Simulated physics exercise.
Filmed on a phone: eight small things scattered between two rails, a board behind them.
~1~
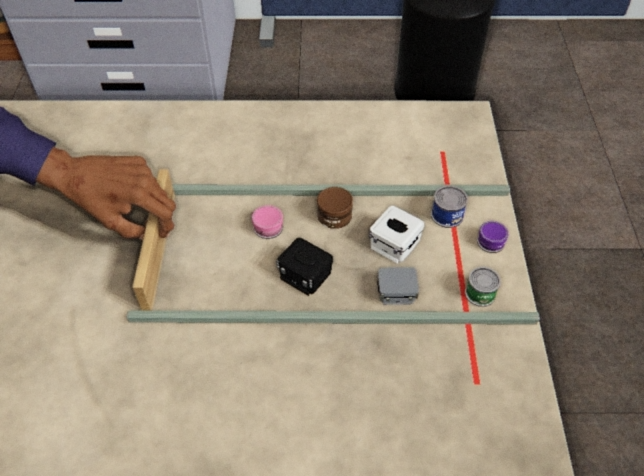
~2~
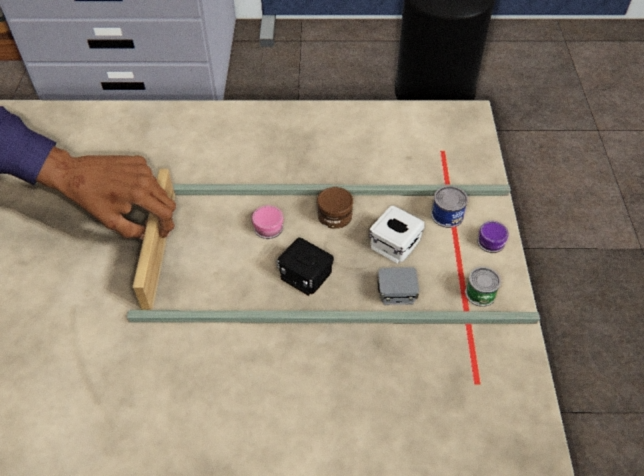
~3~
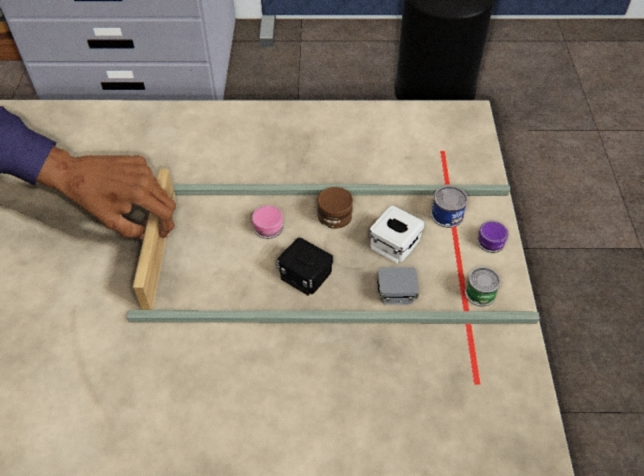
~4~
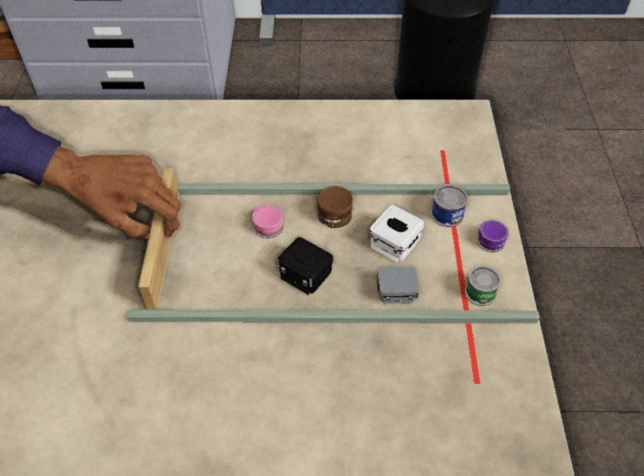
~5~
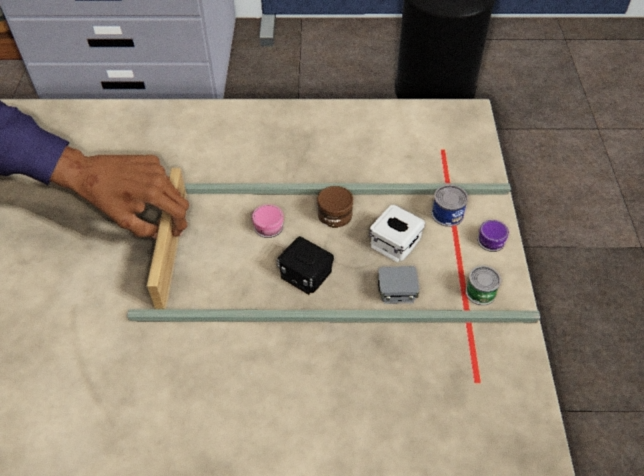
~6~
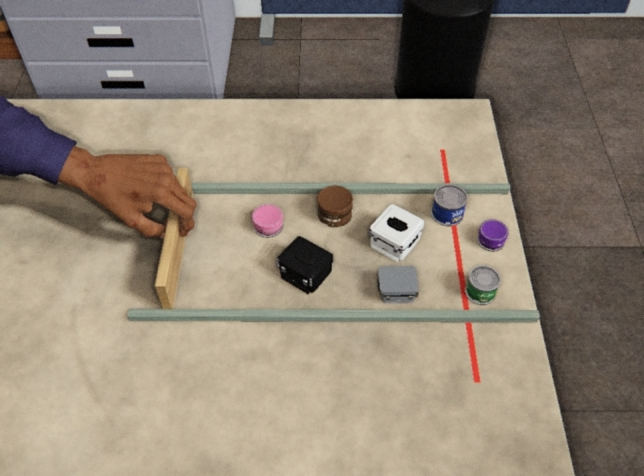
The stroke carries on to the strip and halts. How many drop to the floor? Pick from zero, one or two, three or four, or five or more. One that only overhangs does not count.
In the end the number that fall off is one or two.
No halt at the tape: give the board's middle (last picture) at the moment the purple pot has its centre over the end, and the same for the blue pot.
About (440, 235), and (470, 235) for the other.
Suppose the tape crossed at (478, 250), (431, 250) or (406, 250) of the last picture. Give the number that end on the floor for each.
The counts: 3, 0 and 0.
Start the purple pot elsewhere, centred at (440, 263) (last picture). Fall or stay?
Then it holds on.
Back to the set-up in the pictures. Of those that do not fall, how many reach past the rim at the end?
The number is 2.
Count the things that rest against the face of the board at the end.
It touches 4.
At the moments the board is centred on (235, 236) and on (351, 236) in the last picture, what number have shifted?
By then 0, and 5.
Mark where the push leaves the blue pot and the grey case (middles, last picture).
About (503, 198), and the other about (481, 294).
Soon after, none off yet; purple pot at rest near (493, 235); green tin at rest near (483, 285); blue pot at rest near (449, 205).
Then, none off yet; purple pot at rest near (493, 235); green tin moved a little near (498, 286); blue pot moving near (457, 201).
At rest, the number that fall off is one or two; fallen, purple pot.
